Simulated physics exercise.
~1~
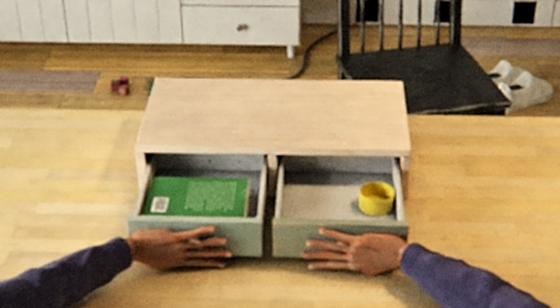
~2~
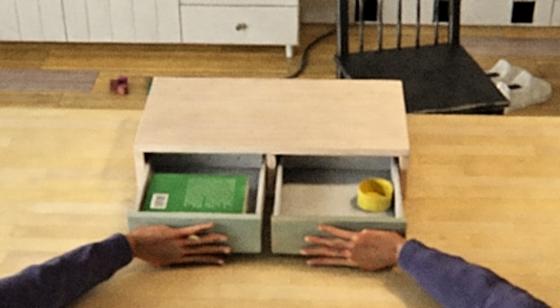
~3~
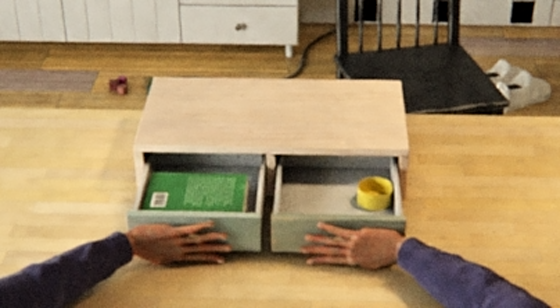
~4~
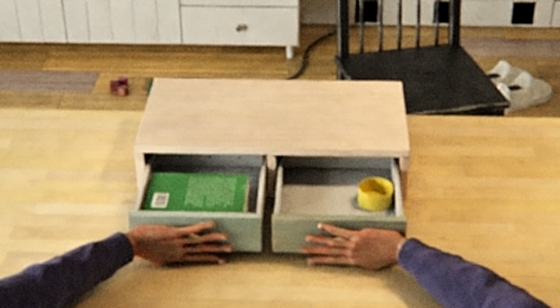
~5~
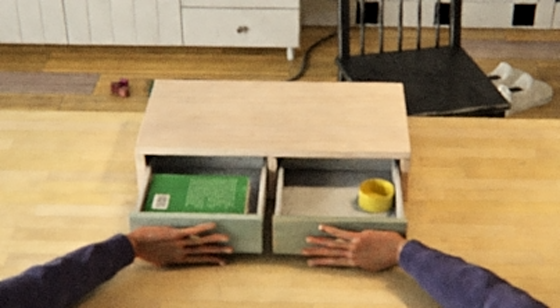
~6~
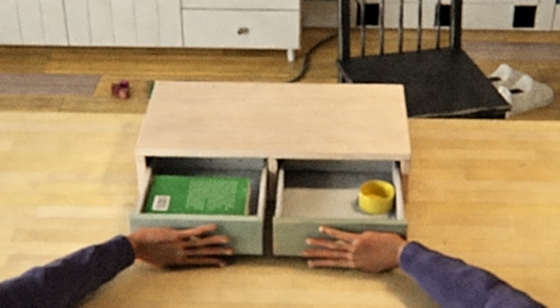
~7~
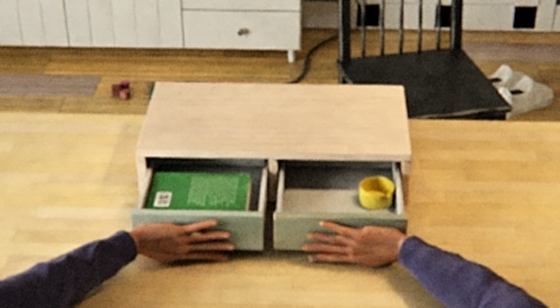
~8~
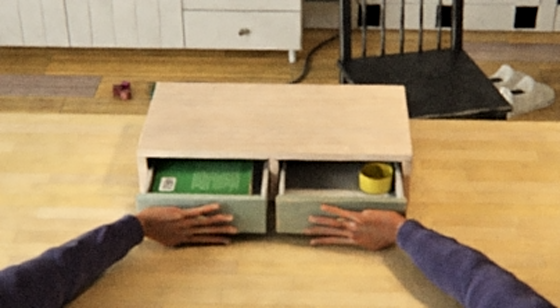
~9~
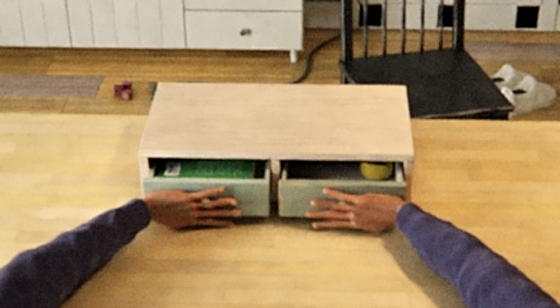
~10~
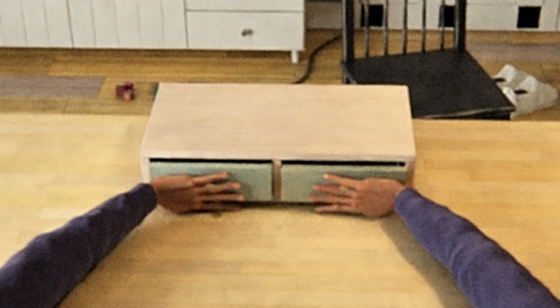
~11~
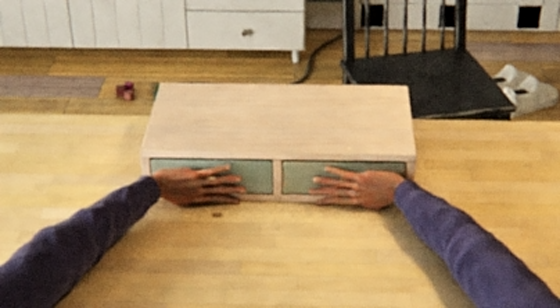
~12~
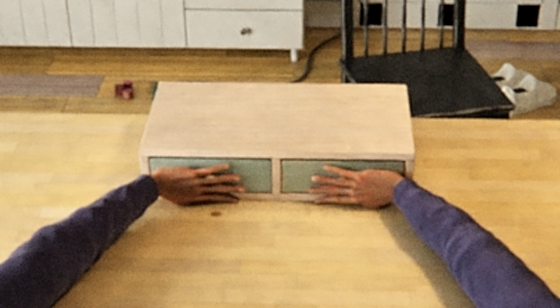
The clip opens on a small pale wooden chest with two drawers pulled out on a wooden table, a green book lying in the left drawer and a yellow beaker in the right. A pair of hands in dark blue sleeves rests against the drawer fronts, one on each, and for a while nothing moves. Then both hands push together, and the drawers slide in side by side, carrying the book and beaker with them. The openings narrow until both objects disappear from view. Both drawers end fully shut, with the hands still resting against their fronts.
